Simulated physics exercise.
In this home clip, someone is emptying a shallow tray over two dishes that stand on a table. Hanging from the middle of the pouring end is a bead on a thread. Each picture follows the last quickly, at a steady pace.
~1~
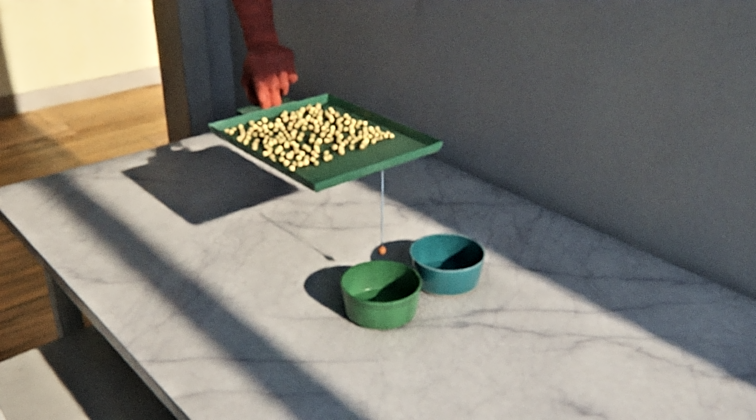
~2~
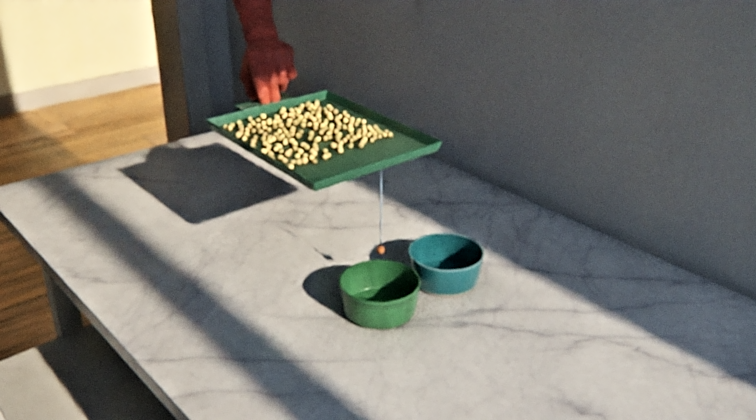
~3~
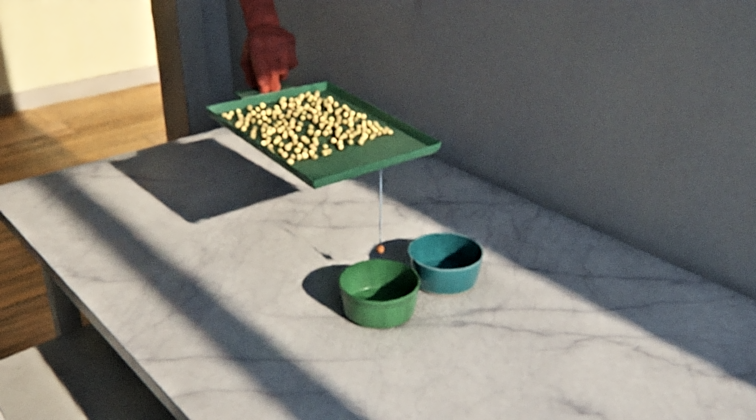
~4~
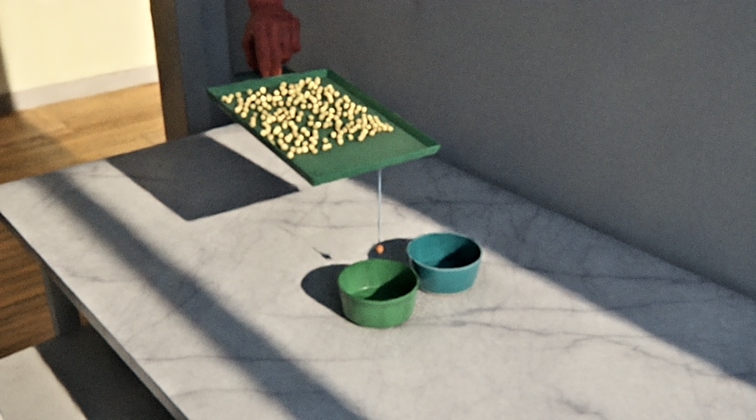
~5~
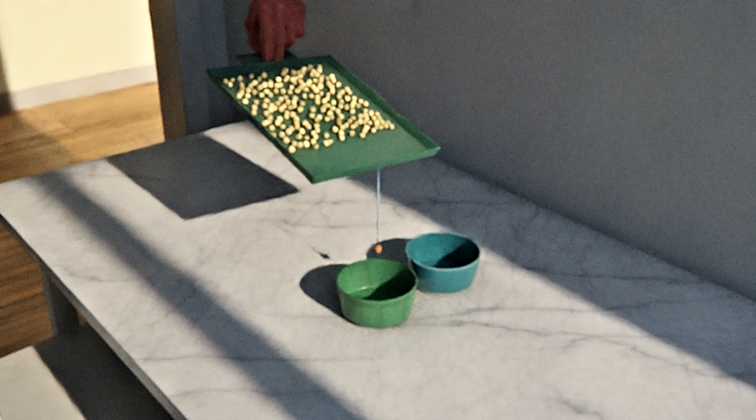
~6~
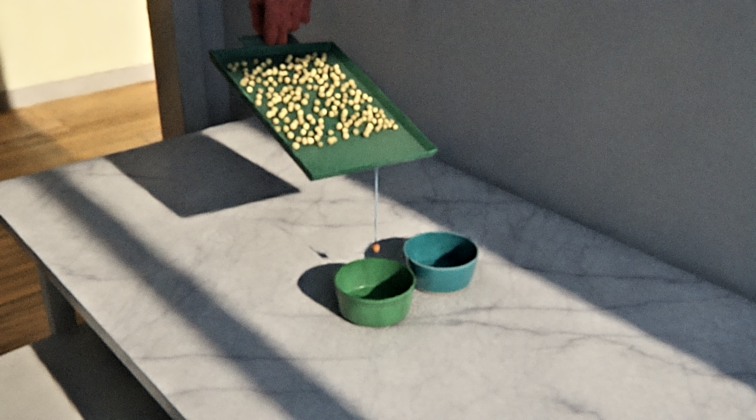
A hand raises the back of a green tray of soya beans above two dishes.
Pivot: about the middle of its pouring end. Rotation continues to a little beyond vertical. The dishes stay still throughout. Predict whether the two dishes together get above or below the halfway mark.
Above.
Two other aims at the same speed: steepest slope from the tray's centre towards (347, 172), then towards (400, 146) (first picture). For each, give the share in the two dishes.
I'd expect around 30 in a hundred first and around 60 in a hundred second.
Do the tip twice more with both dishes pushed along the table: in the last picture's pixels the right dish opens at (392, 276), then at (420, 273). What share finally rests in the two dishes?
You'd get 20 in a hundred the first time and 30 in a hundred the second.
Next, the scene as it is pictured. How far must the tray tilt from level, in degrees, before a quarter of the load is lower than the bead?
Somewhere near 75°.
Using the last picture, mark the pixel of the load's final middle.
Once it all stops, the middle lies near (445, 273).
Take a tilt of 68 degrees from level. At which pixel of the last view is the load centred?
The load is centred about (420, 171).
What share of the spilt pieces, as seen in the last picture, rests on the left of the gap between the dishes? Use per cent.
Roughly 0 in a hundred.
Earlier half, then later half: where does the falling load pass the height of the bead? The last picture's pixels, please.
The opening part goes through (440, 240); what follows goes through (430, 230).
Soon after the last picture, tray tipped steeply; about half on the tray; a stray few in the left dish; a small part in the right dish; a stray few outside both; about half in the air.
A little later, tray tipped past a quarter turn; a stray few on the tray; a small part in the left dish; about two thirds in the right dish; a small part outside both; a small part in the air.
Later still, tray tipped past a quarter turn; a small part in the left dish; most in the right dish; a small part outside both.
At rest, tray tipped past a quarter turn; a small part in the left dish; most in the right dish; a small part outside both.
